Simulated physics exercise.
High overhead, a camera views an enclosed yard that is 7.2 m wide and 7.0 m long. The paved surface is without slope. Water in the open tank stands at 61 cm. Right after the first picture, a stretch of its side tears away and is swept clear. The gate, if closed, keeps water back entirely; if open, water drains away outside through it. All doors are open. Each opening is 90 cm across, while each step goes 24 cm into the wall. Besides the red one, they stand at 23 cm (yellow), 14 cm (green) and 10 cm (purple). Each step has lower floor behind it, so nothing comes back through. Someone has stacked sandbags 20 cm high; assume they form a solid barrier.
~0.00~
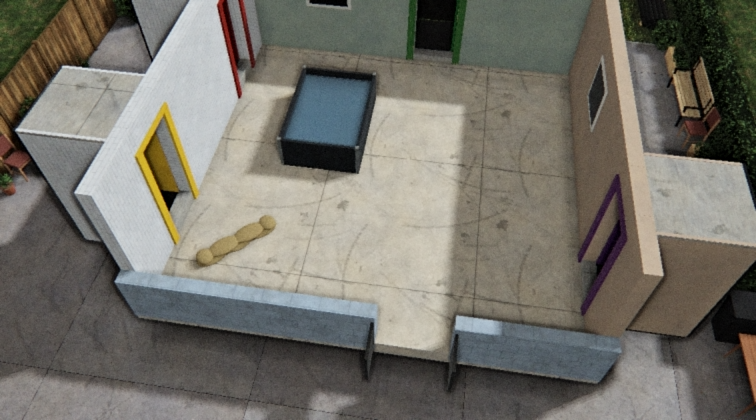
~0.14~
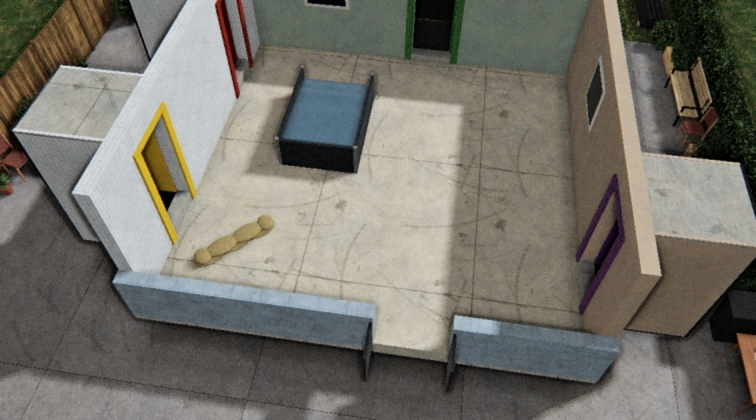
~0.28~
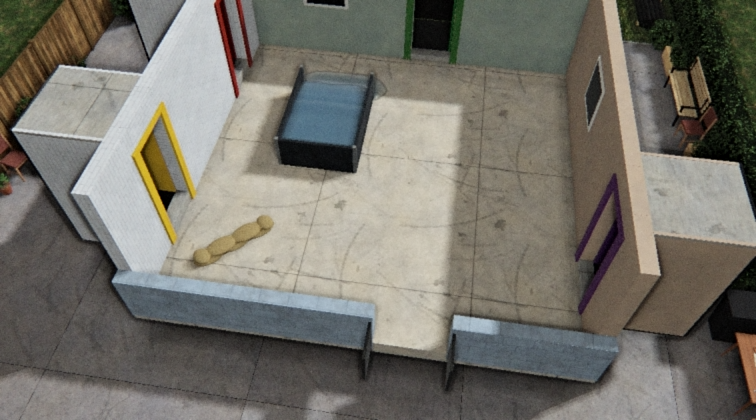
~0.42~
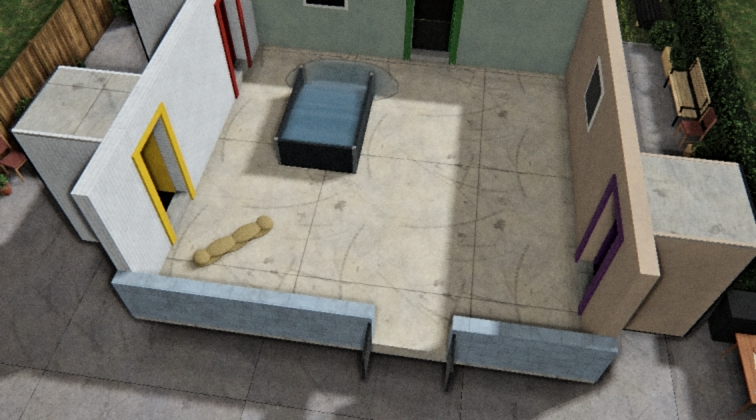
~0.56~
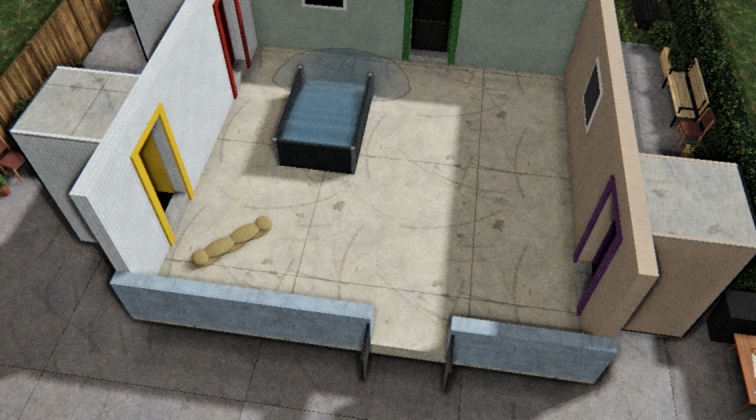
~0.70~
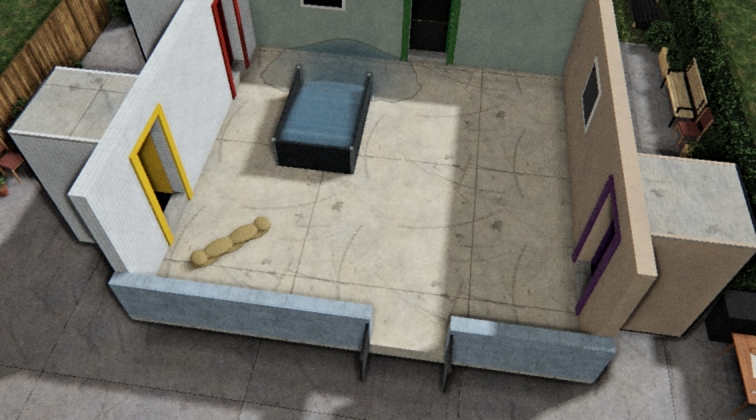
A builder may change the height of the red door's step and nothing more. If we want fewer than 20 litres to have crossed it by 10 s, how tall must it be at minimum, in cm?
It needs to be roughly 11.5 cm tall.
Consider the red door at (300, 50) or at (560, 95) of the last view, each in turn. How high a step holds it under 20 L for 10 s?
In turn: About 21 cm, about 14.0 cm.
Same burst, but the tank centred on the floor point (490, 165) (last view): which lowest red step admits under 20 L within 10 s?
Some 10.0 cm.
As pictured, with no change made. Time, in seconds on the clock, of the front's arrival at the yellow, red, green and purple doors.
Yellow at 3.4 s, red at 1.6 s, green at 0.9 s and purple at 5.0 s.
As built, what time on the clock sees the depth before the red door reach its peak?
The depth peaks at about 3.0 seconds.
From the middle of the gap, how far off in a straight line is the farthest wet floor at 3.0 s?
It gets close to 5.0 metres out.
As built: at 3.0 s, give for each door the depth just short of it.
In cm - yellow: 0, red: 17, green: 12, purple: 0.
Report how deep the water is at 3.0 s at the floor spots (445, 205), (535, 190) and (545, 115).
Depths of roughly 0 cm, 0 cm and 5 cm, in that order.
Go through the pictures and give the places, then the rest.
Still water, 61 cm deep, in the open tank at (329, 108); the red door at (238, 44) is dry, in the first picture.
The gap is on the far side, the front 0.3 m out at a hidden place; the back of the open tank holds 61 cm, in the second picture.
Water pours out on the far side and has run 0.7 m, to a hidden place; about 10 cm deep outside, 61 cm at the back, in the third picture.
The front is at (347, 62), 1.2 m from the gap on the far side; 2.3 m2 of floor is wet, 61 cm left at the back, in the fourth picture.
The front is at (385, 58), 1.5 m from the gap on the far side; 3.5 m2 of floor is wet, 58 cm left at the back, in the fifth picture.
The gap is on the far side, the front 1.7 m out at (289, 49); the back of the open tank holds 52 cm; the red door at (233, 45), 2.2 m from the gap, is still 1.0 m from the nearest water, in the sixth picture.
After 1.4 s water covers 10 % of the floor, deepest (40 cm) near (344, 63); it has not reached the red door.
After 3.0 s water covers 35 % of the floor, deepest (30 cm) near (256, 49); 17 cm at the red door, 0 litres in over its 25 cm step.
After 10.0 s water covers 95 % of the floor, deepest (8 cm) near (457, 342); 4 cm at the red door, 0 litres in over its 25 cm step.
At the red door as built, the water arrived by 1.7 s and peaked near 17 cm at 3.0 s.
With a step of 10.5 cm, 27 litres would have come in within the 10 s; with 12.5 cm, 15 litres. So under 20 litres takes about 11.5 cm.
